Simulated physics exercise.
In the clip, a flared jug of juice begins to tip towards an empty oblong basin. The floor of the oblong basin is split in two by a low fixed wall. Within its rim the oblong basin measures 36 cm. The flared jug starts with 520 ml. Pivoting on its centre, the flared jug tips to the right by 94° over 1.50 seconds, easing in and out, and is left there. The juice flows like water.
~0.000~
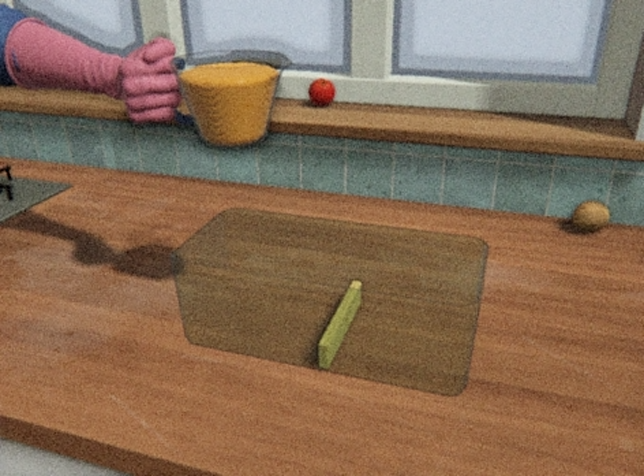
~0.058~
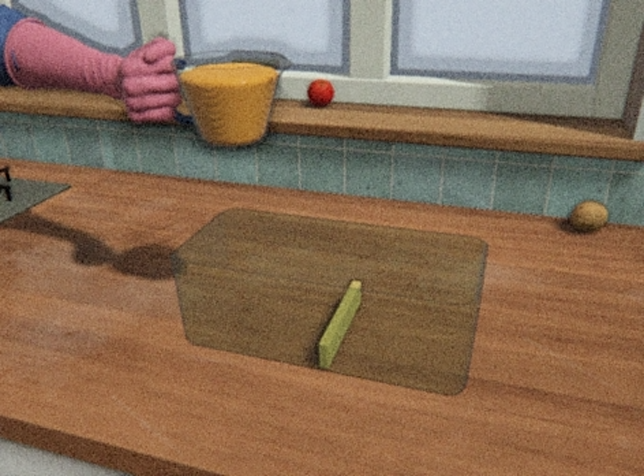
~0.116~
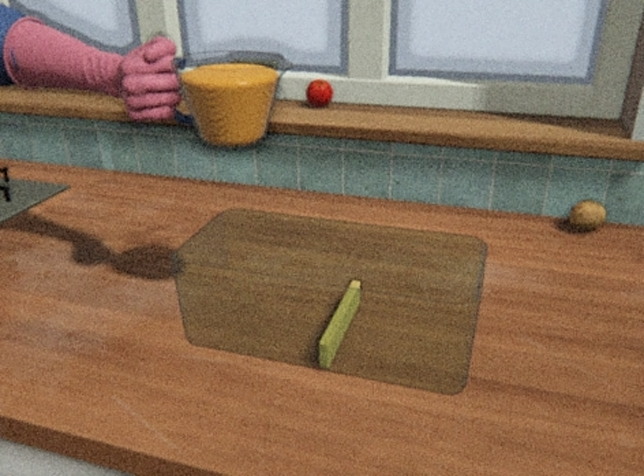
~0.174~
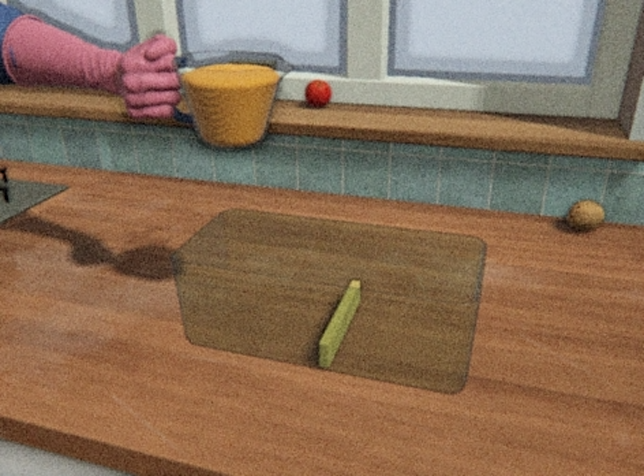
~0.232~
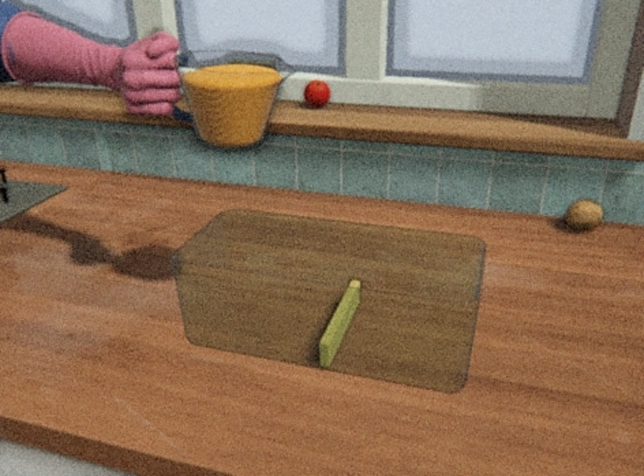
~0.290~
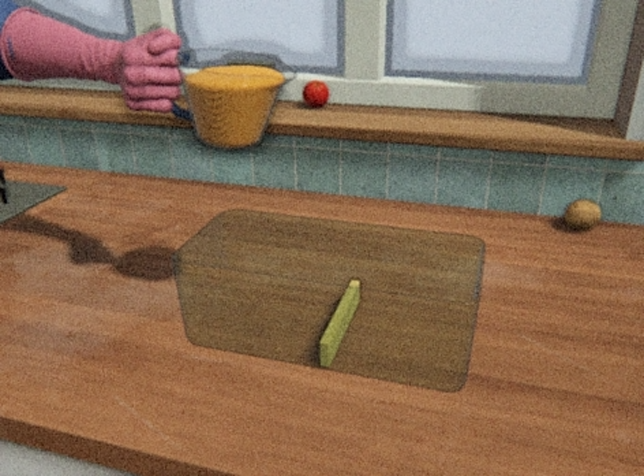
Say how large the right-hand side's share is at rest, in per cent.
Its share is roughly 75 per cent.
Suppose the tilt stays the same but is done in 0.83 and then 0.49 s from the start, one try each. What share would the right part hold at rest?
Near 65 in a hundred on the first go and near 55 in a hundred on the second.
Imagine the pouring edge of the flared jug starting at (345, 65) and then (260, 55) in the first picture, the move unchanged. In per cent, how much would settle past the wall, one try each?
Roughly 90 per cent the first time and 25 per cent the second.
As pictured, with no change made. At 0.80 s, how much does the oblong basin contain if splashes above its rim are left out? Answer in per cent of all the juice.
Around 9 percent.
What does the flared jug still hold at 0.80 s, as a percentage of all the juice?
Roughly 70 percent.
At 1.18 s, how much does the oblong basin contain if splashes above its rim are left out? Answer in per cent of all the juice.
Reading: Approx. 68 %.
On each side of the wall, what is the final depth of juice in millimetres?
Depths: Left near 4 mm, right near 16 mm.
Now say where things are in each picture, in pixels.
It leans 0°; its right rim is at (291, 63); the juice meets the walls at (188, 69) and (278, 74); the oblong basin's rim runs from (199, 232) to (484, 272); the wall's top is at (342, 311), in the first picture.
It leans 0°; its right rim is at (291, 64); the juice meets the walls at (188, 70) and (278, 74), in the second picture.
It leans 1°; its right rim is at (292, 66); the juice meets the walls at (189, 70) and (278, 75), in the third picture.
It leans 3°; its right rim is at (293, 69); the juice meets the walls at (189, 71) and (279, 76), in the fourth picture.
It leans 5°; its right rim is at (295, 72); the juice meets the walls at (190, 71) and (282, 77), in the fifth picture.
It leans 8°; its right rim is at (296, 77); the juice meets the walls at (192, 73) and (285, 78), in the sixth picture.
Then, 0.80 s in, the tilt is 52° and 69 per cent is still to pour, 1 is left of the wall and 8 right of it.
Then, 1.18 s in, the tilt is 84° and 15 per cent is still to pour, 6 is left of the wall and 61 right of it.
Then, 1.57 s in, the tilt is 94° and 0 per cent is still to pour, 23 is left of the wall and 74 right of it.
Then, 2.00 s in, the tilt is 94° and 0 per cent is still to pour, 23 is left of the wall and 75 right of it.
Finally, 23 per cent lies left of the wall, 75 right of it and 2 outside.
